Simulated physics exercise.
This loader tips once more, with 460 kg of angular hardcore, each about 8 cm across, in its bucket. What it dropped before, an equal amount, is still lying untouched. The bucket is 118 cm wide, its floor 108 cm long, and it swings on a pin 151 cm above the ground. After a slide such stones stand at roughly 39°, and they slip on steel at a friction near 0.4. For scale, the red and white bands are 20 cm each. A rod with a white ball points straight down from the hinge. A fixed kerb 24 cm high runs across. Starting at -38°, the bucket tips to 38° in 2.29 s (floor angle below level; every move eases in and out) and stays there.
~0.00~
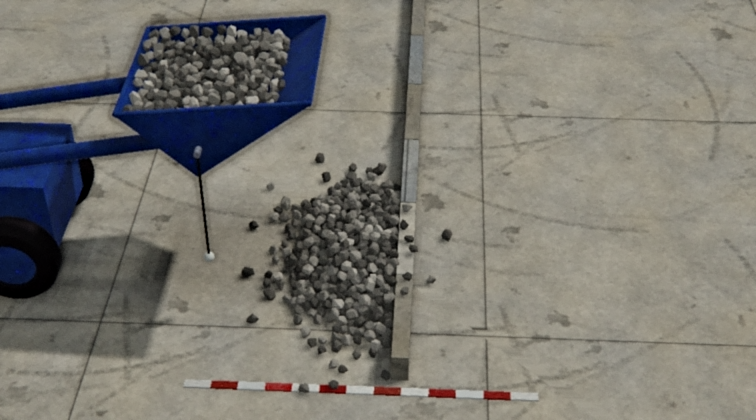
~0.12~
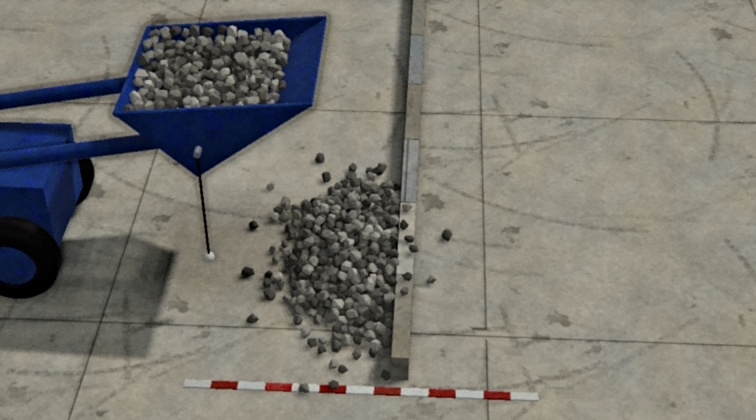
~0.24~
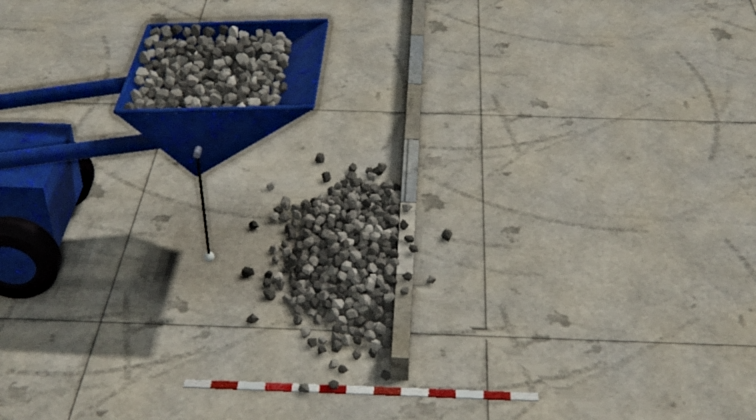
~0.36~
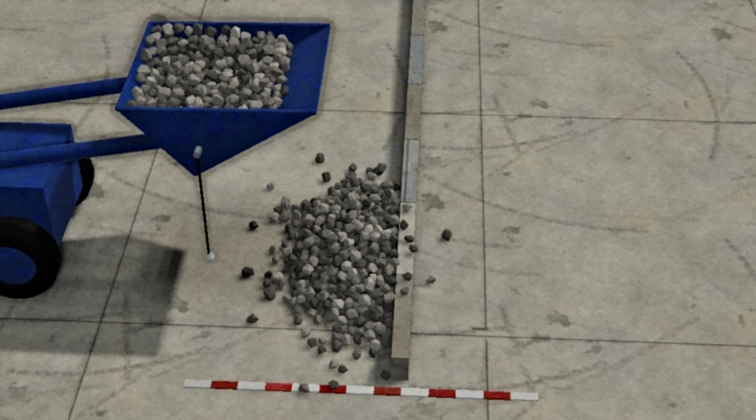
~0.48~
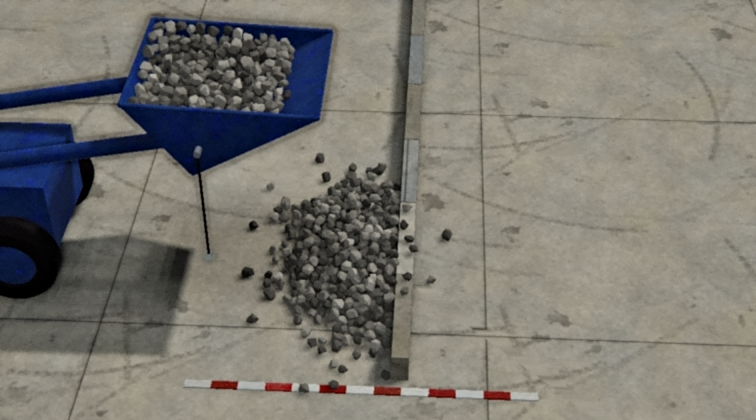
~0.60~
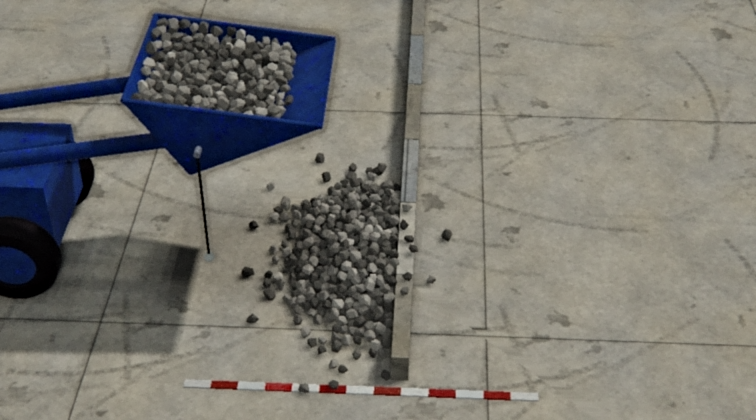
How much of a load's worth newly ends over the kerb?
Close to 5 parts in a hundred.
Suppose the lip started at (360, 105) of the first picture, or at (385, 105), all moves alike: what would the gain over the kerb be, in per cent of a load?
Near 45 per cent from the first place, 80 from the second.
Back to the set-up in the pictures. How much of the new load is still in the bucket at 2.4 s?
About 40 per cent.
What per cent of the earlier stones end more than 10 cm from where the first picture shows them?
About 5 per cent.
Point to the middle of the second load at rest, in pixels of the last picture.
Near (346, 236).
After 1.7 s the floor is at 26°; in per cent of one load, 100 in the bucket, 100 on this side of the kerb; the foremost stones are at (416, 250).
After 2.4 s the floor is at 38°; in per cent of one load, 42 in the bucket, 158 on this side of the kerb; the foremost stones are at (416, 254).
After 2.7 s the floor is at 38°; in per cent of one load, 9 in the bucket, 189 on this side of the kerb, 2 over the kerb; the foremost stones are at (442, 262).
After 5.5 s the floor is at 38°; in per cent of one load, 0 in the bucket, 195 on this side of the kerb, 5 over the kerb; the foremost stones are at (475, 281). Net gain over the kerb, 5.
